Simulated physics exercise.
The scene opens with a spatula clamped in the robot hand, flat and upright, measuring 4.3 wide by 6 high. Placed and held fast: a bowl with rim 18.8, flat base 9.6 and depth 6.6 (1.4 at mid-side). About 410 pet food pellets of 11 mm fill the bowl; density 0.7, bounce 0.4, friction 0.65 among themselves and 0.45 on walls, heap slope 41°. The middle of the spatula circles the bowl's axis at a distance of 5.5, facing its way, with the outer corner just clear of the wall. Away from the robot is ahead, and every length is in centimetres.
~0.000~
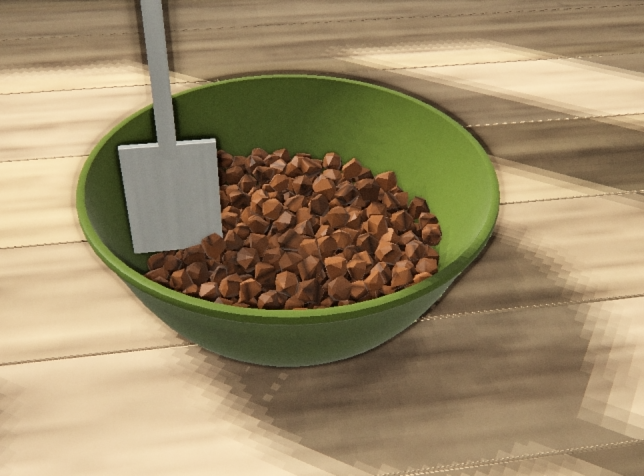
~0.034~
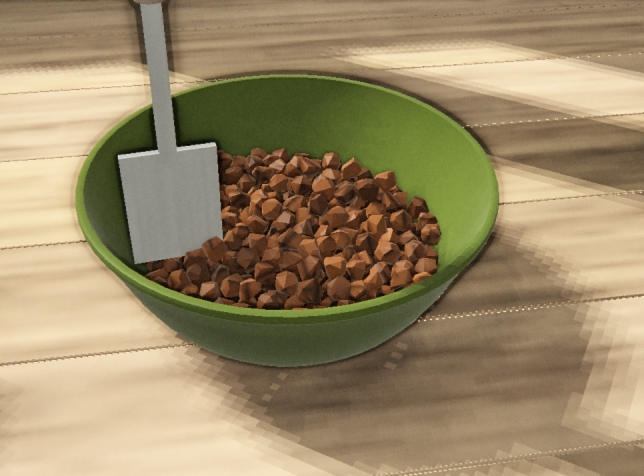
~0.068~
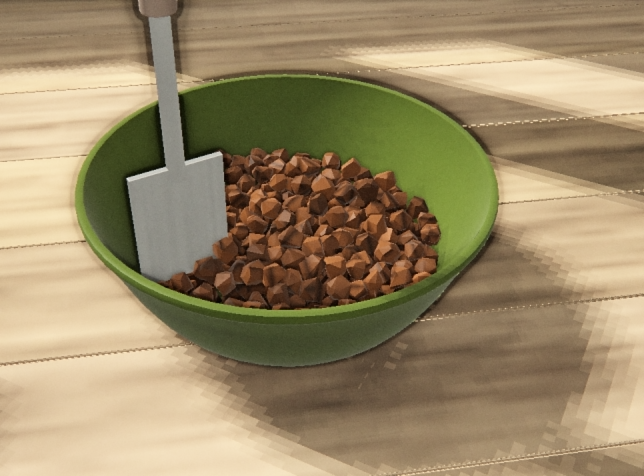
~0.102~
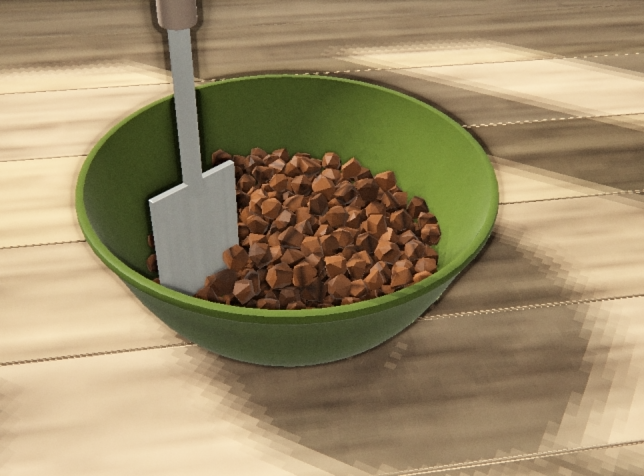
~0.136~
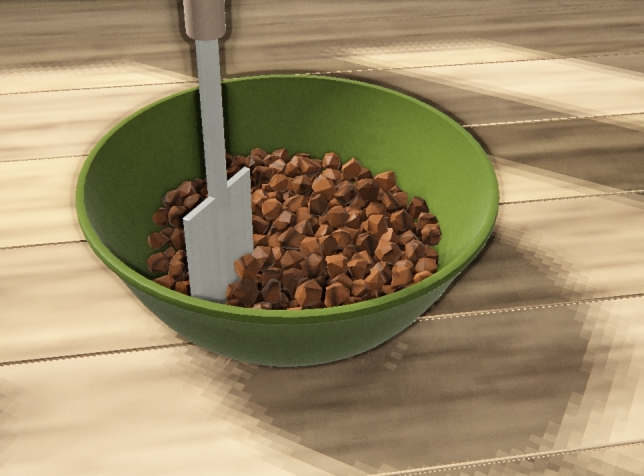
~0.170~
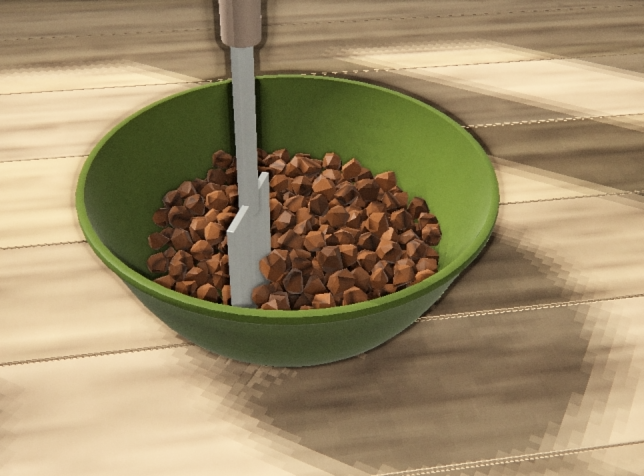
On a wooden surface, a flat gray spatula dipped into a green bowl of brown chunks and swept along the near side from left to right, turning edge-on as it moved.
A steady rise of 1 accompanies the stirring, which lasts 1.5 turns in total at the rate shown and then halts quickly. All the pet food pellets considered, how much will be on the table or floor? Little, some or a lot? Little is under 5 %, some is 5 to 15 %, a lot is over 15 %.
Some.
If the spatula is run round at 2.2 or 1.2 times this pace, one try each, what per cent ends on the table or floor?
First try close to 25, second close to 10, in per cent.
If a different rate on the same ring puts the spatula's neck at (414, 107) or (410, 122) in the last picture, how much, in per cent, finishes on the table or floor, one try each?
Well, about 30 percent the first time and about 25 percent the second.
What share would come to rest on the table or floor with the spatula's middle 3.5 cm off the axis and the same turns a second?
Near 0 %.
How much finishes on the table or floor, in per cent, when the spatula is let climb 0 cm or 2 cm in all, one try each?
Roughly 15 percent, then roughly 5 percent.
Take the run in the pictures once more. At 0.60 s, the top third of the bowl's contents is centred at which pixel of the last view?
About (256, 149).
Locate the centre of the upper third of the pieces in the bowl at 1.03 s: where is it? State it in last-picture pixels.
I'd point to about (315, 286).
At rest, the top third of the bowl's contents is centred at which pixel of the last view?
In the final view it lies around (333, 204).
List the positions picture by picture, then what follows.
In the first frame, spatula neck at (164, 114), 0° round; upper third of the load around (304, 227), from x 155 to 430, top at y 160; 414 in the bowl.
In the second frame, spatula neck at (164, 121), 6° round; upper third of the load around (302, 227), from x 155 to 430, top at y 160.
In the third frame, spatula neck at (172, 136), 21° round; upper third of the load around (298, 231), from x 160 to 430, top at y 160.
In the fourth frame, spatula neck at (190, 150), 35° round; upper third of the load around (301, 231), from x 160 to 430, top at y 160.
In the fifth frame, spatula neck at (216, 162), 50° round; upper third of the load around (303, 232), from x 160 to 430, top at y 160.
In the sixth frame, spatula neck at (247, 169), 65° round; upper third of the load around (313, 234), from x 160 to 430, top at y 160; 414 in the bowl.
After 0.60 s, 251° round, highest piece 9 above the table; 402 in the bowl, 5 on the table or floor, 7 in flight or on the tool.
After 1.03 s, 78° round, highest piece 8 above the table; 376 in the bowl, 37 on the table or floor, 1 in flight or on the tool.
After 1.45 s, 180° round, highest piece 7 above the table; 371 in the bowl, 43 on the table or floor.
After 2.15 s, 180° round, highest piece 7 above the table; 371 in the bowl, 43 on the table or floor.
At rest, 371 in the bowl, 43 on the table or floor. That is 10 % on the table or floor.
